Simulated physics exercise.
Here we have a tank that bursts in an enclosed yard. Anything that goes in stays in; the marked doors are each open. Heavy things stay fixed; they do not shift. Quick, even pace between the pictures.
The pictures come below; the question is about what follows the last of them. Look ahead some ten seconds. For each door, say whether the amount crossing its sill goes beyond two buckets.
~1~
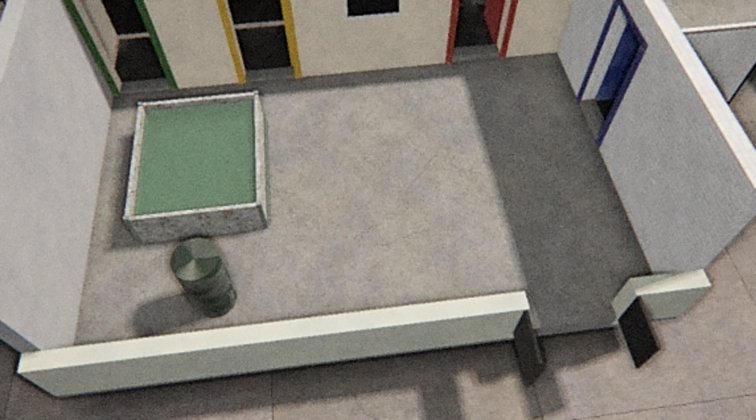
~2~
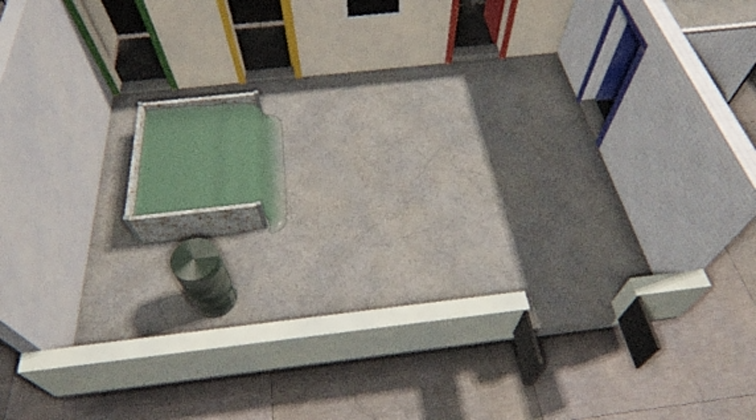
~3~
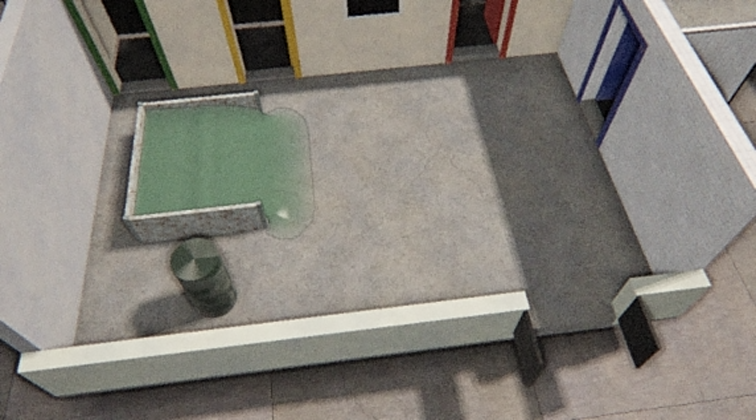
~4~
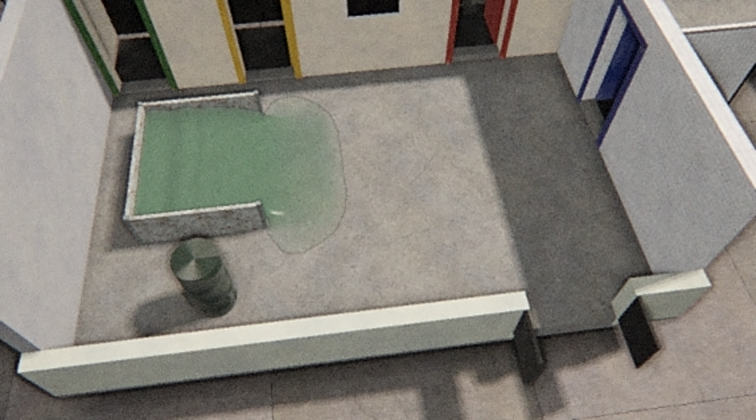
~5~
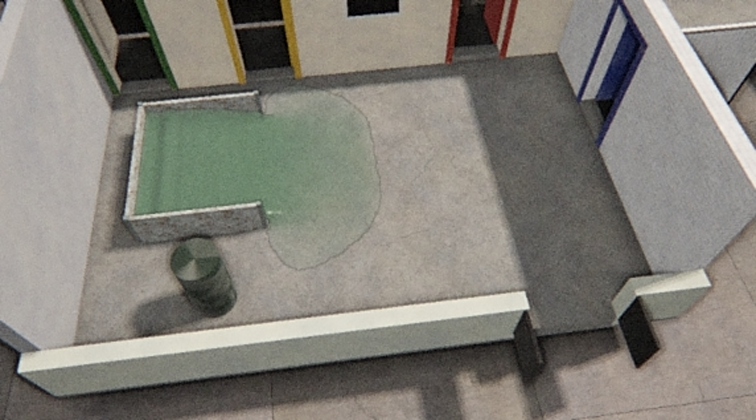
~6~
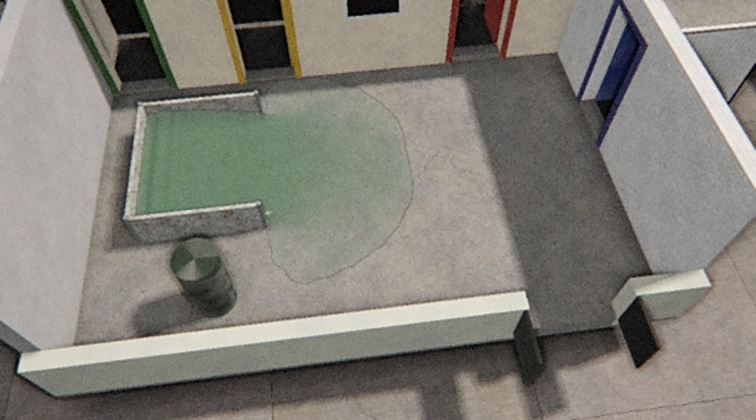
One by one: Red door: Two buckets at most. Green door: Two buckets at most. Blue door: Above two buckets. Yellow door: Two buckets at most.
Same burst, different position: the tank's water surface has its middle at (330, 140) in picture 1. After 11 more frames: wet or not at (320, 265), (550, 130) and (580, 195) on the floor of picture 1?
Parched, soaked, soaked.
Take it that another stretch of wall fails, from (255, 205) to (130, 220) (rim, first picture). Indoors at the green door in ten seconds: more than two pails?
Lab note: Green door, above the mark.
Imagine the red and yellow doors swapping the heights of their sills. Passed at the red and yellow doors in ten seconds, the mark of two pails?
Door by door, the red one admits more and the yellow one admits less.
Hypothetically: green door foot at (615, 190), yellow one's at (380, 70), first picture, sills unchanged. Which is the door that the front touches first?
It is the door marked yellow.
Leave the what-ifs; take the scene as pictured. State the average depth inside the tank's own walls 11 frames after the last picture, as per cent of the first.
Roughly 30 percent.
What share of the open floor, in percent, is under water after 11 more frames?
Roughly 65 %.
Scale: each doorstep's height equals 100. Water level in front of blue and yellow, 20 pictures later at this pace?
In order: Roughly 180 % and 30 %.
A moment on, water covers 40 % of the floor; the red door not reached, the green door not reached, the blue door not reached, the yellow door wet at the sill, nothing in.
Next, water covers 65 % of the floor; the red door wet at the sill, nothing in, the green door not reached, the blue door under two buckets in, the yellow door wet at the sill, nothing in.
Then, water covers 70 % of the floor; the red door wet at the sill, nothing in, the green door not reached, the blue door over two buckets in, the yellow door wet at the sill, nothing in.
Later, water covers 70 % of the floor; the red door under two buckets in, the green door not reached, the blue door far over two buckets in, the yellow door wet at the sill, nothing in.
In the end, water covers 85 % of the floor; the red door under two buckets in, the green door not reached, the blue door far over two buckets in, the yellow door wet at the sill, nothing in.
